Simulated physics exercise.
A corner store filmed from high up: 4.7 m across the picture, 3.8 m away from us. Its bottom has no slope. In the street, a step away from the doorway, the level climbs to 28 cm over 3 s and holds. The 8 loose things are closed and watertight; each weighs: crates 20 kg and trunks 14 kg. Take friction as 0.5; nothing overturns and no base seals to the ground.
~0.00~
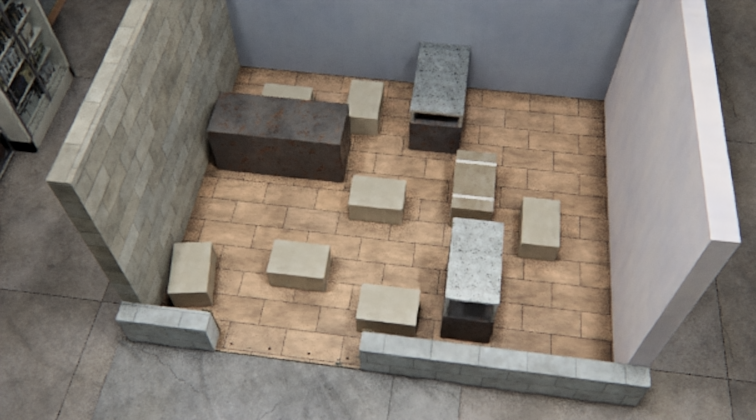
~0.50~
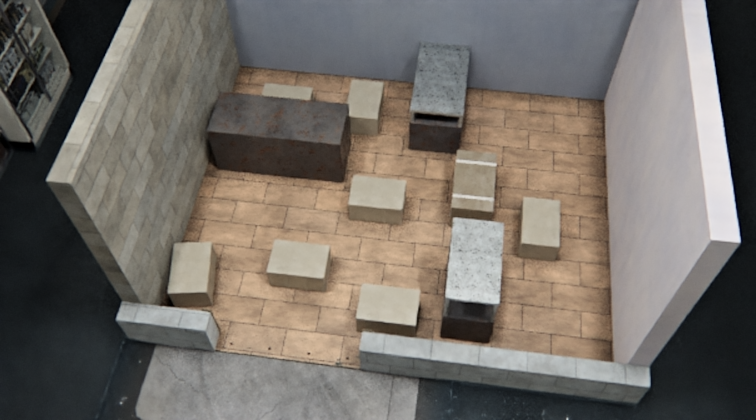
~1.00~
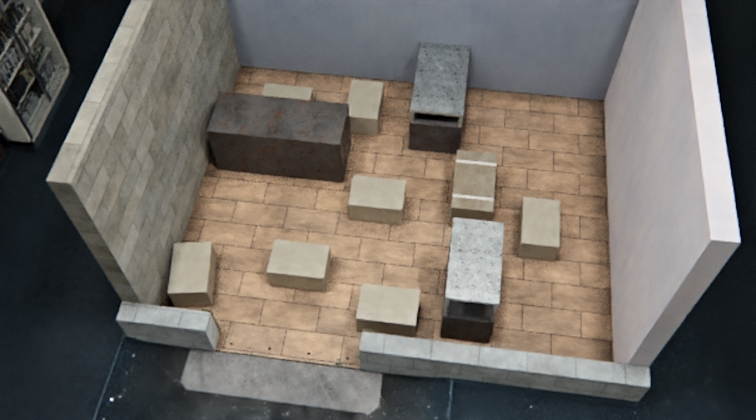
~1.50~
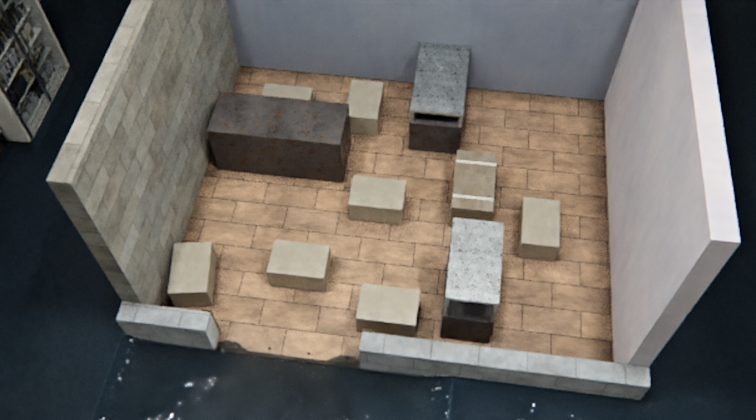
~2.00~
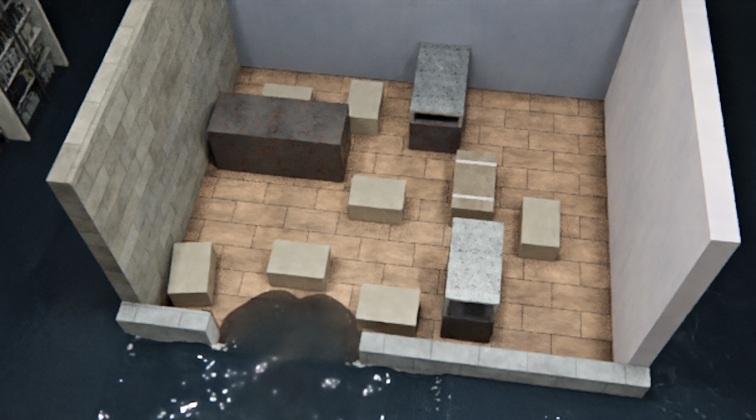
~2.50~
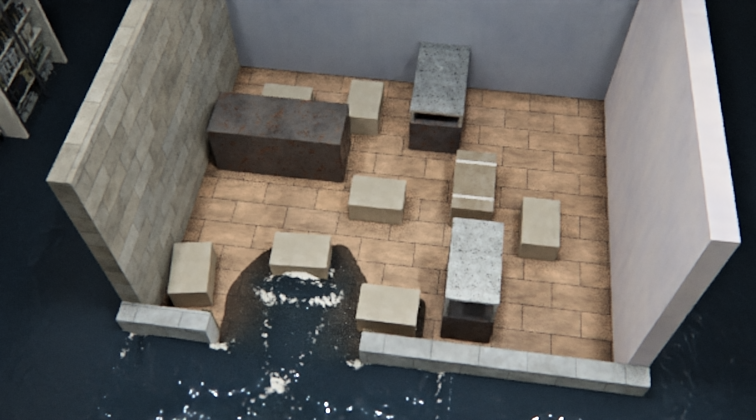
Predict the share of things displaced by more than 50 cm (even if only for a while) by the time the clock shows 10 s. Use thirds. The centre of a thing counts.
That comes to two thirds or more.
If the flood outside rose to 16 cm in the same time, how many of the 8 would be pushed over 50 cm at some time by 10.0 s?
In that case 3 of them.
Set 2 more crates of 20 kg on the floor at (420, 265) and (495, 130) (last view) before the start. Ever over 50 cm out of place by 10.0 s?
In turn: Short of it, less.
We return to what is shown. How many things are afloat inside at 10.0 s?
7 of them.
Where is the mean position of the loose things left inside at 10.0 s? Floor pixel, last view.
At about (388, 187).
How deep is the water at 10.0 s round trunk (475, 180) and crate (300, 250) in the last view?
About 17 and 15 cm.
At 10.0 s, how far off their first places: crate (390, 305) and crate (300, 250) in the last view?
In turn: 40 cm, 350 cm.
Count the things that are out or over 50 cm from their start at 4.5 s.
By then 2.
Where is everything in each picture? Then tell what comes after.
The first picture shows a crate at (299, 259), on the bottom; a crate at (190, 267), on the bottom; water covers 0.0 m2; 0 of 8 have shifted.
The second picture shows a crate at (299, 259), on the bottom; a crate at (190, 267) rests on the ground; 0.0 m2 under water; 0 of 8 have shifted.
The third picture shows a crate at (299, 259), on the bottom; a crate at (190, 267), on the bottom; 0.0 m2 under water; 0 of 8 have shifted.
The fourth picture shows a crate at (299, 259) rests on the ground; a crate at (190, 267), on the bottom; water covers 0.0 m2; 0 of 8 have shifted.
The fifth picture shows a crate at (299, 259), on the bottom; a crate at (190, 267) rests on the ground; water covers 0.6 m2; 0 of 8 have shifted.
The sixth picture shows a crate at (300, 250), on the bottom, 11 cm from its start; a crate at (190, 267) rests on the ground; 1.3 m2 under water; 1 of 8 have shifted.
After 3.5 s 1 of 8 are over 50 cm from their spots; 0 afloat.
After 4.5 s 2 of 8 are over 50 cm from their spots; 1 afloat.
After 7.0 s 3 of 8 are over 50 cm from their spots; 5 afloat.
After 10.0 s 7 of 8 are over 50 cm from their spots, and 7 have been at some point; 7 afloat.
